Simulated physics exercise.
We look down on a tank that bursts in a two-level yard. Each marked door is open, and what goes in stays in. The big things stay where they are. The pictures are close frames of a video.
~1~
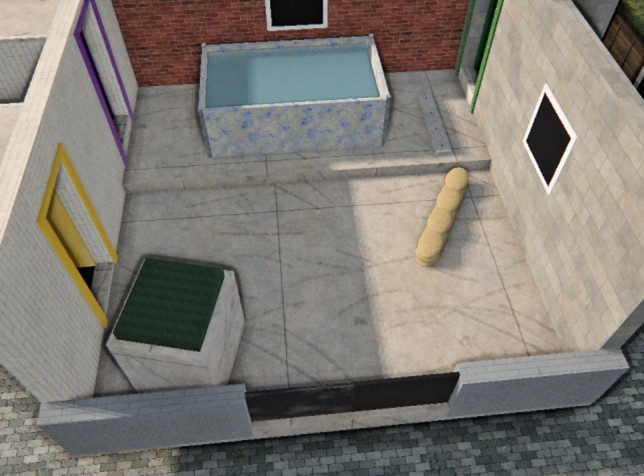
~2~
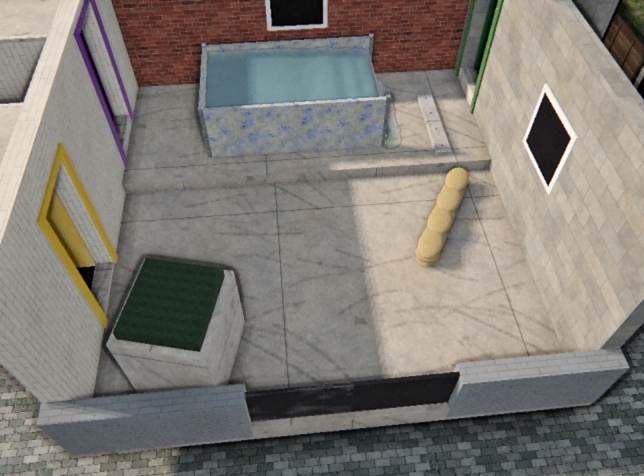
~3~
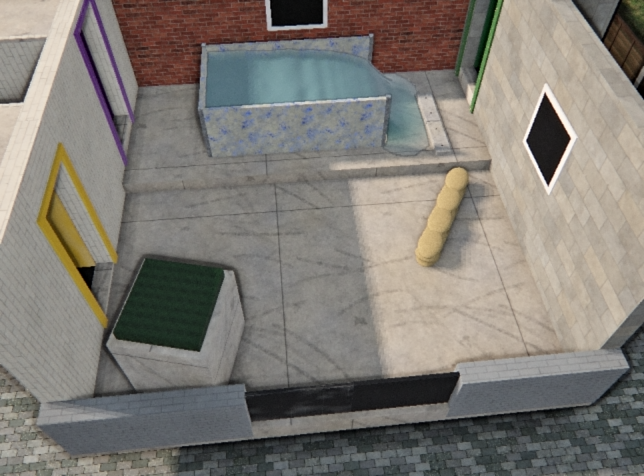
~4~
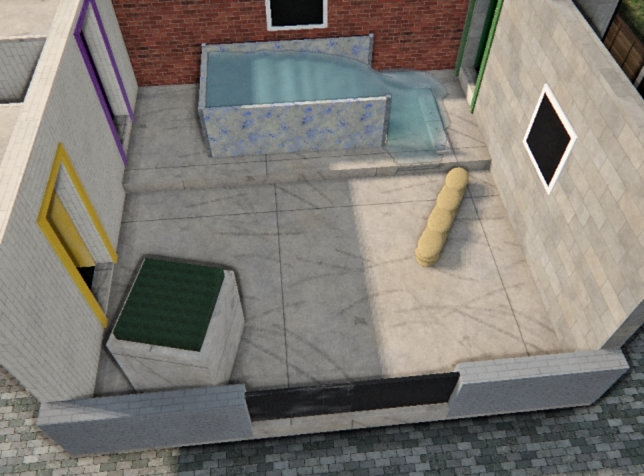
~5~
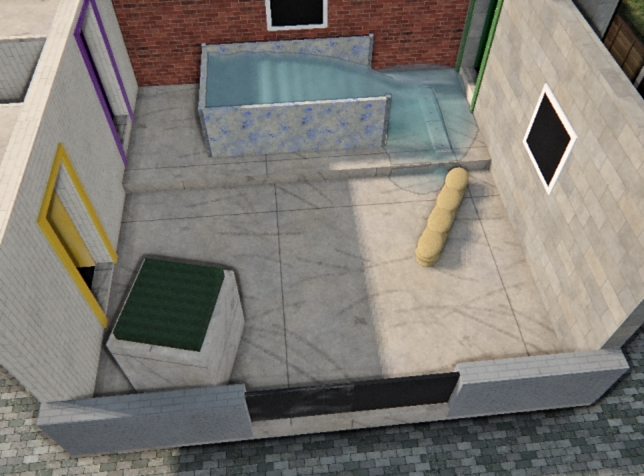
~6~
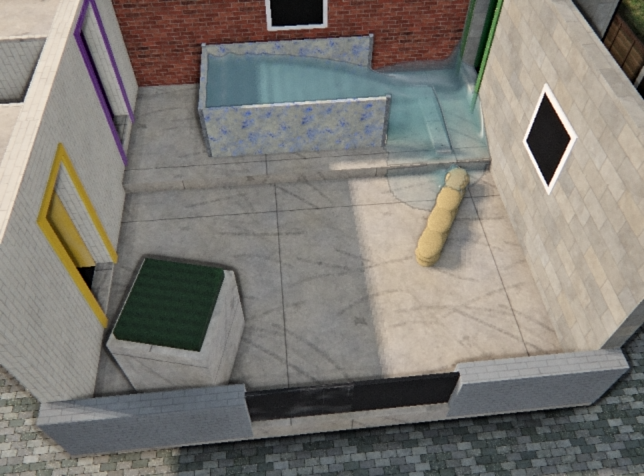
A large rectangular tank of blue water with blue-patterned sides stands against a red brick wall at the back of a two-level paved yard, seen from above by a still camera. A purple-framed and a yellow-framed opening are on the left, a dark-green-topped block sits front left, and a lumpy yellow roll lies right. Water pours from the tank's right end, spreads across the upper level, and runs over the step toward the roll.
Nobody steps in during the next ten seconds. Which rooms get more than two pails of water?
One by one: The green door lets in a lot; the purple door admits no more than that; the yellow door lets in a lot.
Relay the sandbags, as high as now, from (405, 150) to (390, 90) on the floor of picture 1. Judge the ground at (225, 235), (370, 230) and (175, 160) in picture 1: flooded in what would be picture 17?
As listed: Not flooded, covered, not flooded.
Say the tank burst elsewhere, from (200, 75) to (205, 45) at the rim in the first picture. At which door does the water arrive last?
It is the green door.
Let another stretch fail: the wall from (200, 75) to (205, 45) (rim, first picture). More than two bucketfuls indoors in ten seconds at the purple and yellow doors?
My reading: Purple is over, yellow takes more.
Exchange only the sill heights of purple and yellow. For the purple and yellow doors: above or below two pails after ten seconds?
Then: The purple door keeps below it; the yellow door lets less in.
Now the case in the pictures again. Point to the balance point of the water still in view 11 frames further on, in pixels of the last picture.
At about (375, 128).
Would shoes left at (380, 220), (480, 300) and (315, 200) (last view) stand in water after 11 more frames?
In that order: Awash, under water, no water.
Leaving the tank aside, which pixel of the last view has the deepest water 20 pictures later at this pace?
At about (460, 178).
A moment on, water covers 20 % of the floor; the green door far over two buckets in, the purple door not reached, the yellow door not reached.
Next, water covers 40 % of the floor; the green door far over two buckets in, the purple door not reached, the yellow door not reached.
Then, water covers 65 % of the floor; the green door far over two buckets in, the purple door not reached, the yellow door not reached.
Later, water covers 85 % of the floor; the green door far over two buckets in, the purple door wet at the sill, nothing in, the yellow door under two buckets in.
In the end, water covers 90 % of the floor; the green door far over two buckets in, the purple door wet at the sill, nothing in, the yellow door over two buckets in.
